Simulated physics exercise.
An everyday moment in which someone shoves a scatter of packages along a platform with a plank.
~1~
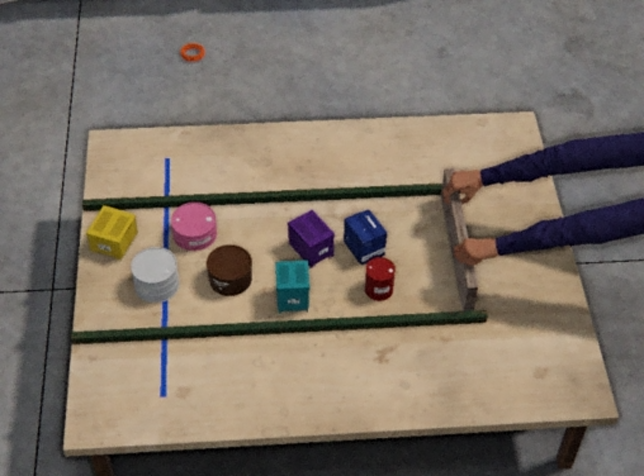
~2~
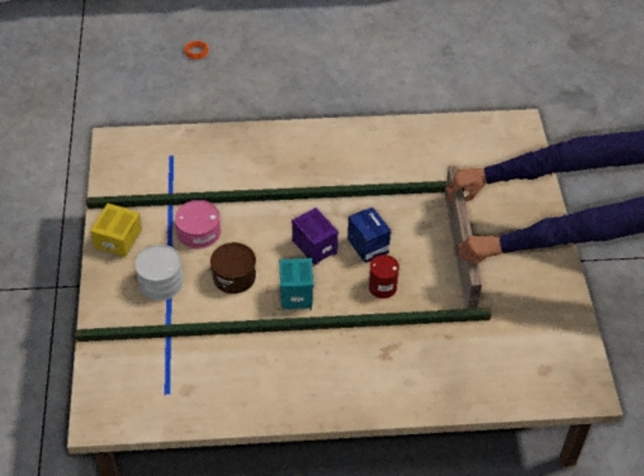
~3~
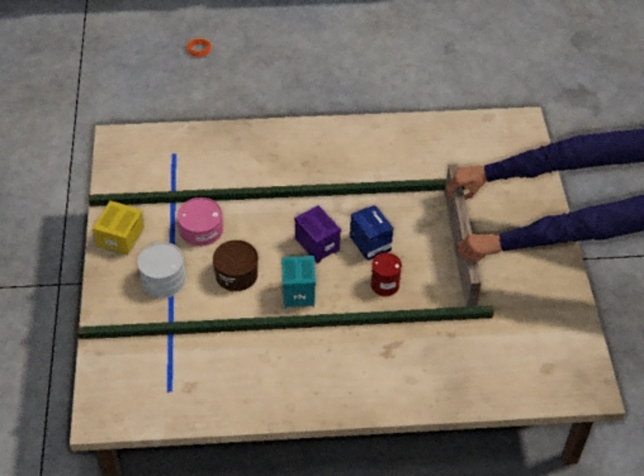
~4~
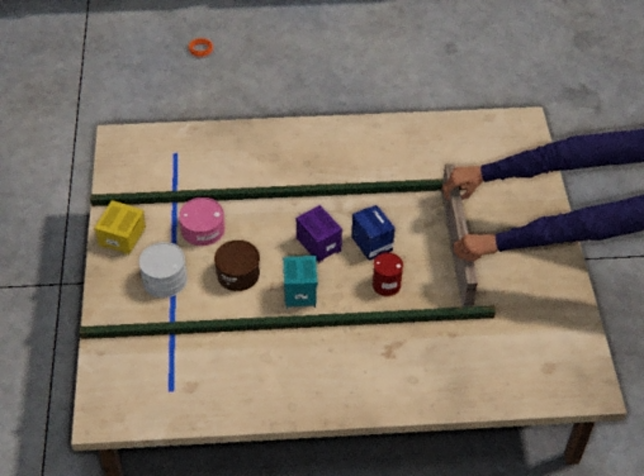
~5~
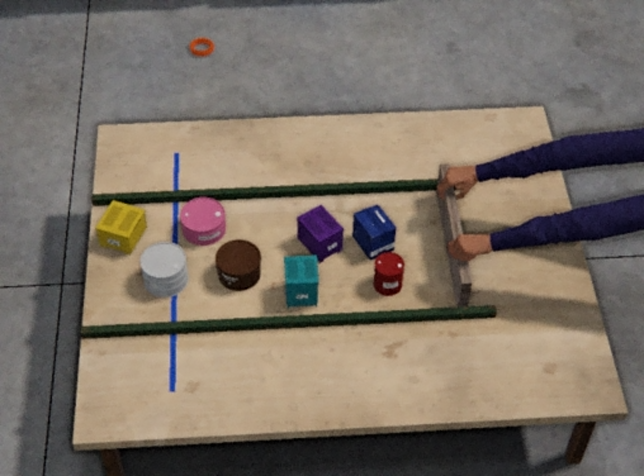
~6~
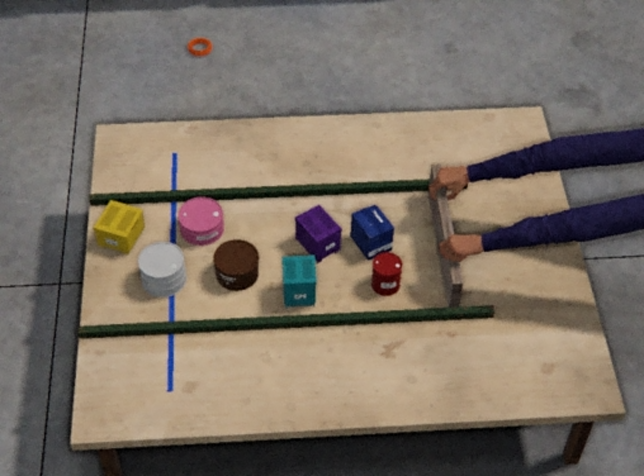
The clip shows colourful boxes and round containers scattered between two dark green rails on a wooden table, crossed by blue tape, as two hands slide a plank slightly left towards them while the items stay in place.
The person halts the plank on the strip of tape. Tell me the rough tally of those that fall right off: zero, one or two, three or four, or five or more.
Well, the ones that get knocked off number at least one, under three.
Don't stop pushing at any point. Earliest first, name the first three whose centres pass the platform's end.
That would be the yellow tote, followed by the white canister and then the pink canister.
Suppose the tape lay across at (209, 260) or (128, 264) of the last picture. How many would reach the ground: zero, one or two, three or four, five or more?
Result, first to last: Zero, 3 or 4.
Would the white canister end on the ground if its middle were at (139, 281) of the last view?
In that case it never drops.
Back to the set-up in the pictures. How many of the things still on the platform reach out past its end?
Count: 2.
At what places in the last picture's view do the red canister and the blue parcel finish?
The red canister stops around (156, 287); the blue parcel around (158, 236).
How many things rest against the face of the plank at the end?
2 of them.
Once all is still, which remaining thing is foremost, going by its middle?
Answer: The white canister.
Soon after, none off yet; yellow tote at rest near (120, 228); white canister at rest near (163, 270); pink canister at rest near (201, 221).
After that, none off yet; yellow tote displaced a little near (103, 228); white canister displaced a little near (137, 272); pink canister displaced about its own width near (144, 219).
In the end, the number that fall off is one or two; gone, yellow tote.
